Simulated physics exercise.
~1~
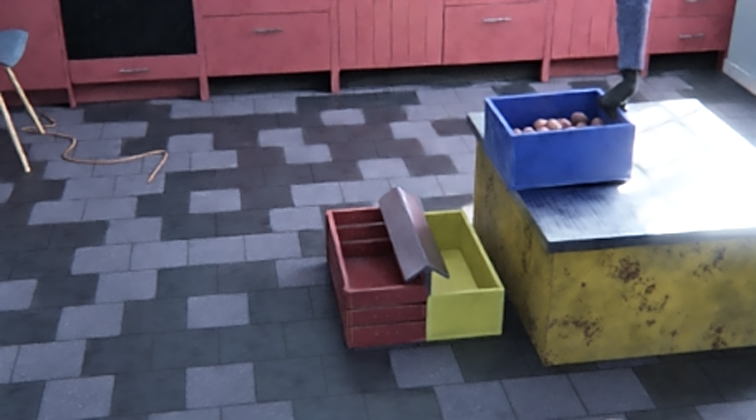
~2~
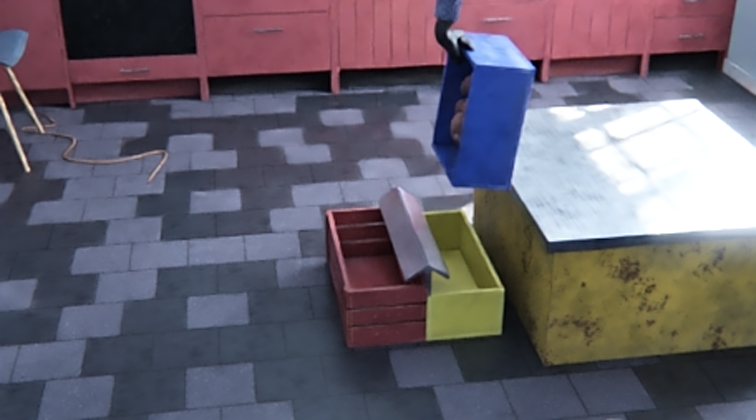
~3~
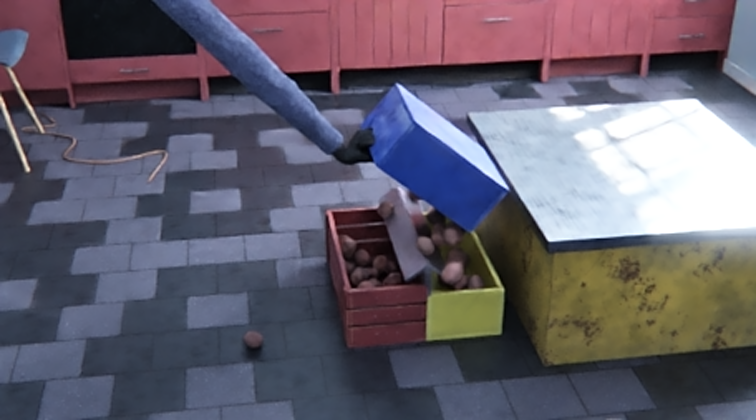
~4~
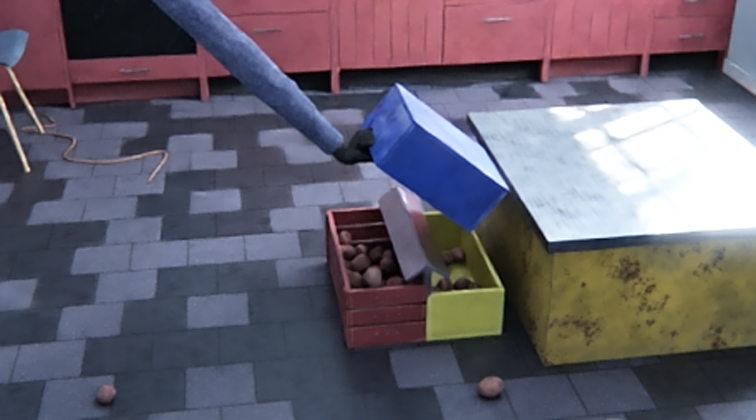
In a kitchen, a gloved arm tipping a blue crate of potatoes over red and yellow tubs, a few rolling across the floor.
